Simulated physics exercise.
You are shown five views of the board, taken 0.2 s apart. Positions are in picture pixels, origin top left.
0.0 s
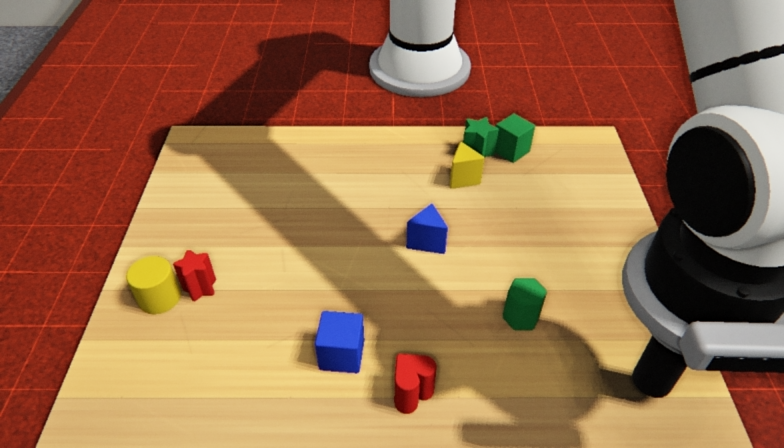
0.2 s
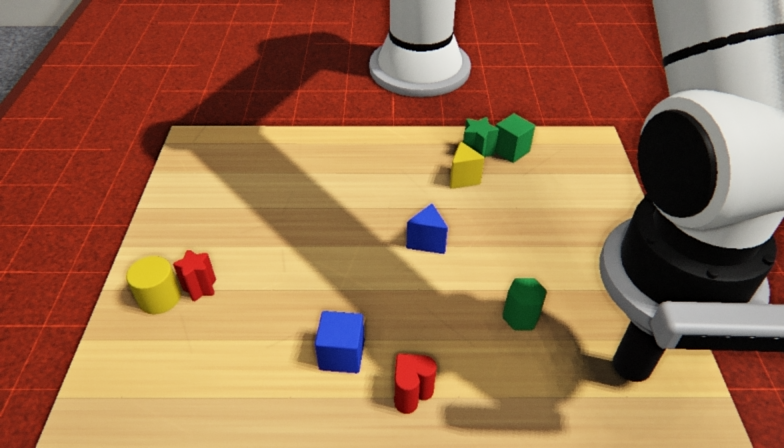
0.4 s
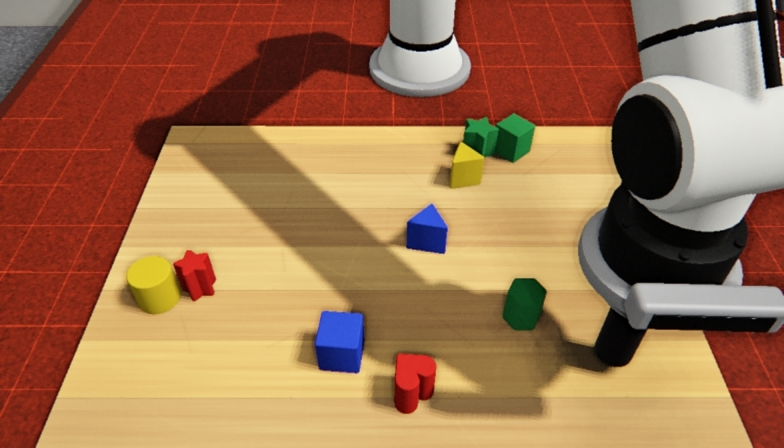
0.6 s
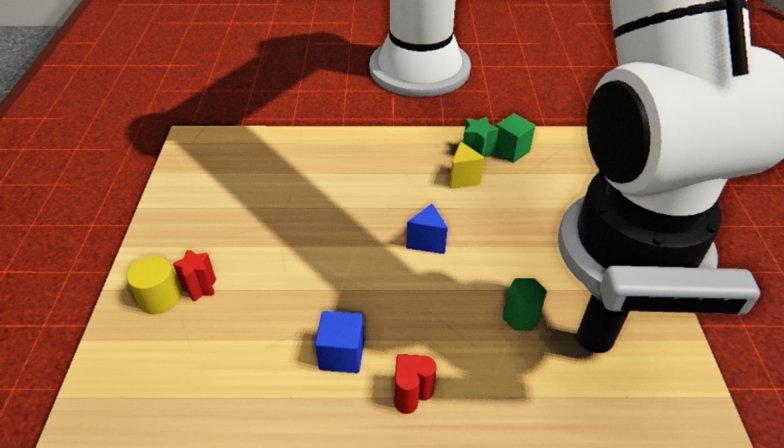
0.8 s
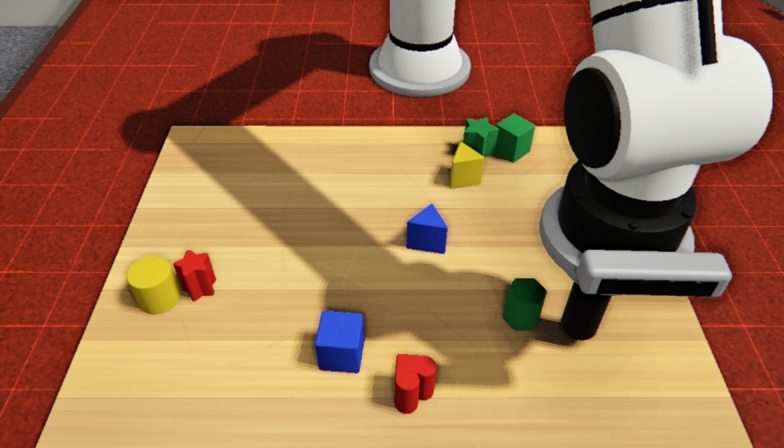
At the start, a robot arm holds its dark peg near the right edge of a wooden board scattered with colored blocks, including a red heart and a green six-sided block. The arm slides the peg steadily left and slightly up the board, nearer the green six-sided block, while every block stays still.
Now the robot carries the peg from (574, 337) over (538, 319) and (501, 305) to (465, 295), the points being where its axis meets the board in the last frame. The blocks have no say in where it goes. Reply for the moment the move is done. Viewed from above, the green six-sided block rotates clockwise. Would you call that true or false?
False
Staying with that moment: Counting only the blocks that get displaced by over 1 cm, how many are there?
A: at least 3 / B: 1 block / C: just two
B.
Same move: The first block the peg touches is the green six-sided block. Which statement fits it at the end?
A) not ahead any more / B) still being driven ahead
B: Still being driven ahead.
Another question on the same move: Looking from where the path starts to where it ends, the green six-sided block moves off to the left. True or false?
This is true.
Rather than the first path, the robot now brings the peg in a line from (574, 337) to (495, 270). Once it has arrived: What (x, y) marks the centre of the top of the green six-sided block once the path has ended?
At roughly (505, 283).
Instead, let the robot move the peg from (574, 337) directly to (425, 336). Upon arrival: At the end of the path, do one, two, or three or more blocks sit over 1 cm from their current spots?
It shifts a single block.
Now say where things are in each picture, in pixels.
In the first picture, peg's lower end (652, 381); blue triangular piece (429, 217); green six-sided block (528, 290).
In the second picture, peg (632, 366); blocks still.
In the third picture, peg (613, 352); blocks still.
In the fourth picture, peg (595, 338); blocks still.
In the fifth picture, peg (579, 326); blue triangular piece (429, 217); green six-sided block (528, 290).
The first path, step by step. One third of the way, peg (541, 308); green six-sided block (510, 285).
Two thirds of the way, peg (503, 294); green six-sided block (471, 275), turned 30° anticlockwise.
At the end, peg (467, 284); blue triangular piece still; green six-sided block (434, 267), turned 35° anticlockwise.
